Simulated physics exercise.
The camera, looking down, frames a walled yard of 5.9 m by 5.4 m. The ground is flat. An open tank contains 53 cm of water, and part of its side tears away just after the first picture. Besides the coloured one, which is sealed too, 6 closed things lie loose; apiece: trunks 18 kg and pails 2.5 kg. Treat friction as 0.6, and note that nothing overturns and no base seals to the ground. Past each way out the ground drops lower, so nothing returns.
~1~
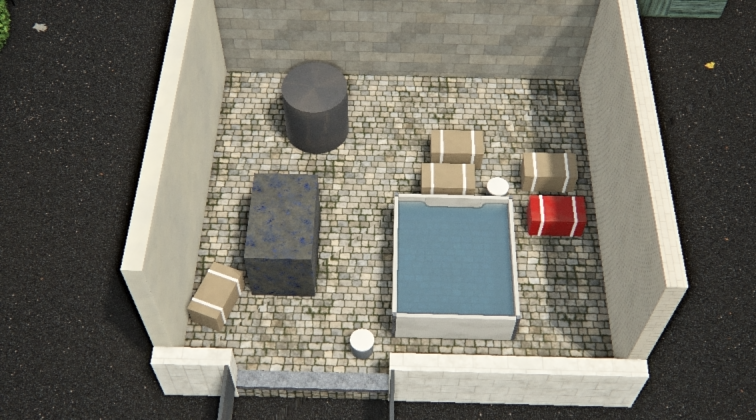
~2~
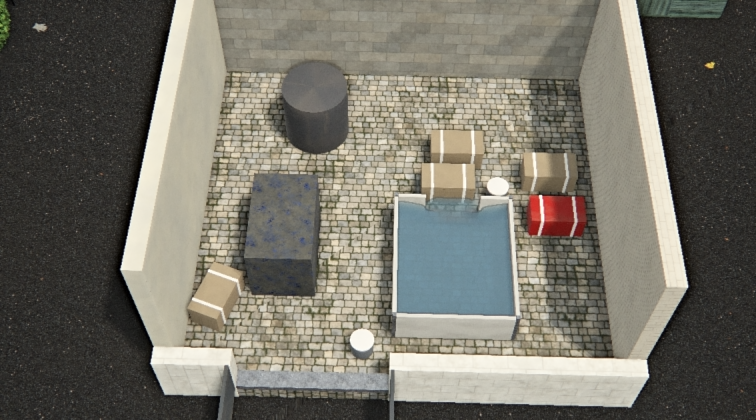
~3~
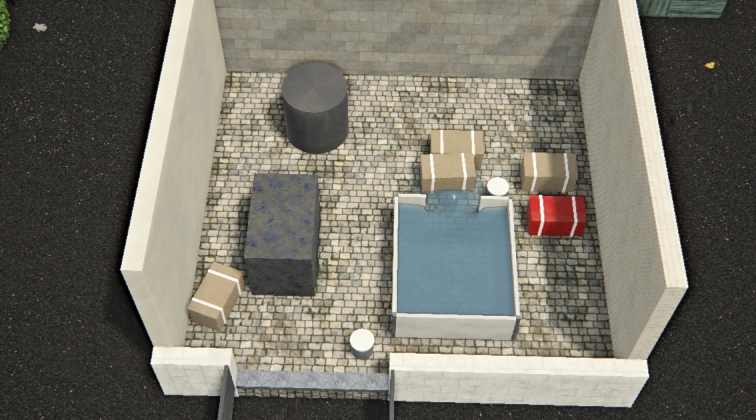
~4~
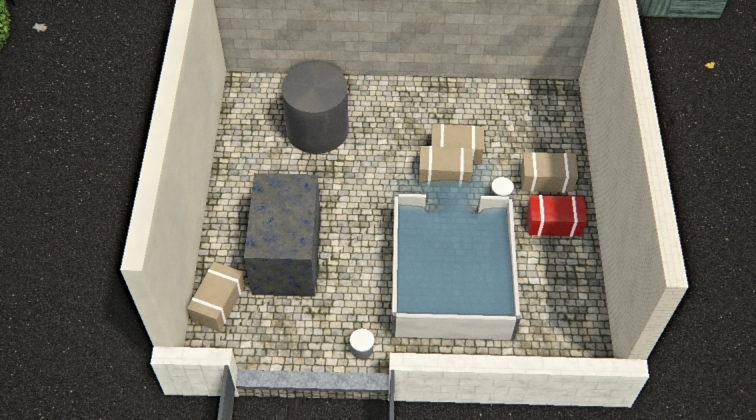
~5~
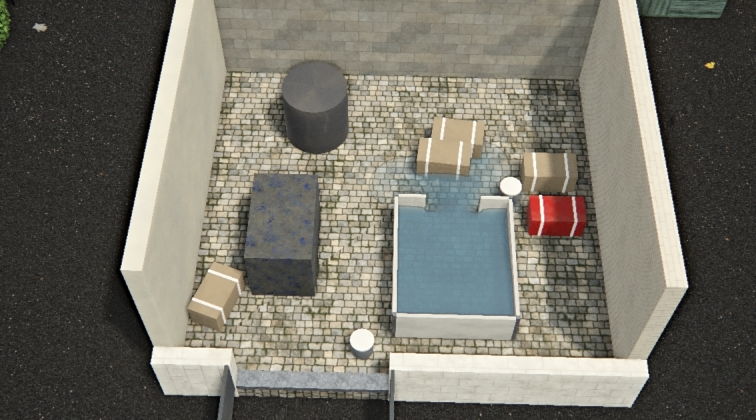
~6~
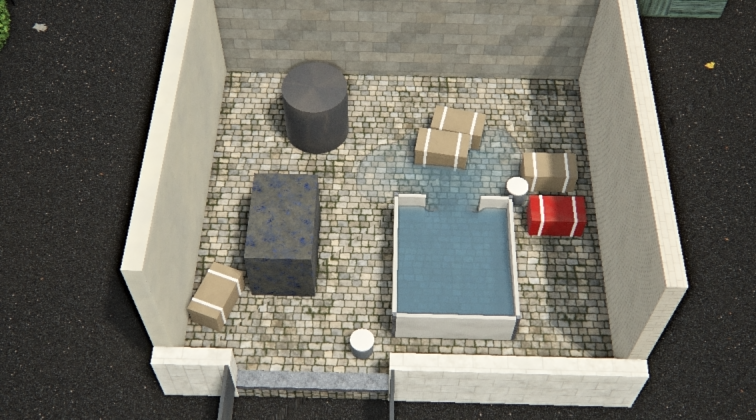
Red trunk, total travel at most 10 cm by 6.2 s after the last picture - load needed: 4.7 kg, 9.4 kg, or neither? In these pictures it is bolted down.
Chances are neither mass keeps it still.
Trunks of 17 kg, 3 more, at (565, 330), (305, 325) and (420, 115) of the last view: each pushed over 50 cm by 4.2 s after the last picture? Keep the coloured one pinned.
One after another they come out within the mark, within the mark, beyond the mark.
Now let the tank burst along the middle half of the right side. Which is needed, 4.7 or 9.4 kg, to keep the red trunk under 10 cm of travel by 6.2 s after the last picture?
In that case, both fall short.
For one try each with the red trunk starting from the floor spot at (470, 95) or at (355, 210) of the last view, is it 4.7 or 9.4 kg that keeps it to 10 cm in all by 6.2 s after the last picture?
In that order: Both fail; the lighter suffices.
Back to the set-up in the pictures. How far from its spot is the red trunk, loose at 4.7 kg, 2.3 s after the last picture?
Displacement near 0 cm.
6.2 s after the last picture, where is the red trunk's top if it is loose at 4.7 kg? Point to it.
Roughly at pixel (532, 287).
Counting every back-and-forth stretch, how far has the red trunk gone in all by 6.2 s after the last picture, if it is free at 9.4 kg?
Total distance: Near 140 cm.
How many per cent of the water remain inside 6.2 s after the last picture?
Somewhere near 100 percent, give or take.
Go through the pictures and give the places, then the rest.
The first frame shows the red trunk at (558, 209) rests on the ground; 3.1 m2 under water; 0 of 7 have shifted.
The second frame shows the red trunk at (558, 209), on the bottom; 3.4 m2 under water; 0 of 7 have shifted.
The third frame shows the red trunk at (558, 209) rests on the ground; water covers 3.7 m2; 1 of 7 have shifted.
The fourth frame shows the red trunk at (558, 209), on the bottom; 4.4 m2 under water; 3 of 7 have shifted.
The fifth frame shows the red trunk at (558, 209), on the bottom; water covers 5.1 m2; 3 of 7 have shifted.
The sixth frame shows the red trunk at (558, 209) rests on the ground; 6.1 m2 under water; 3 of 7 have shifted.
Then, 0.6 s after the last picture the red trunk would be 0 cm from its start with 4.7 kg and 0 cm from its start with 9.4 kg; 0 cm of water round it then.
Then, 2.3 s after the last picture the red trunk would be 0 cm from its start with 4.7 kg and 0 cm from its start with 9.4 kg; 0 cm of water round it then.
Then, 4.2 s after the last picture the red trunk would be 75 cm from its start with 4.7 kg and 59 cm from its start with 9.4 kg; 3 cm of water round it then.
Then, 6.2 s after the last picture the red trunk would be 143 cm from its start with 4.7 kg and 137 cm from its start with 9.4 kg; 7 cm of water round it then.
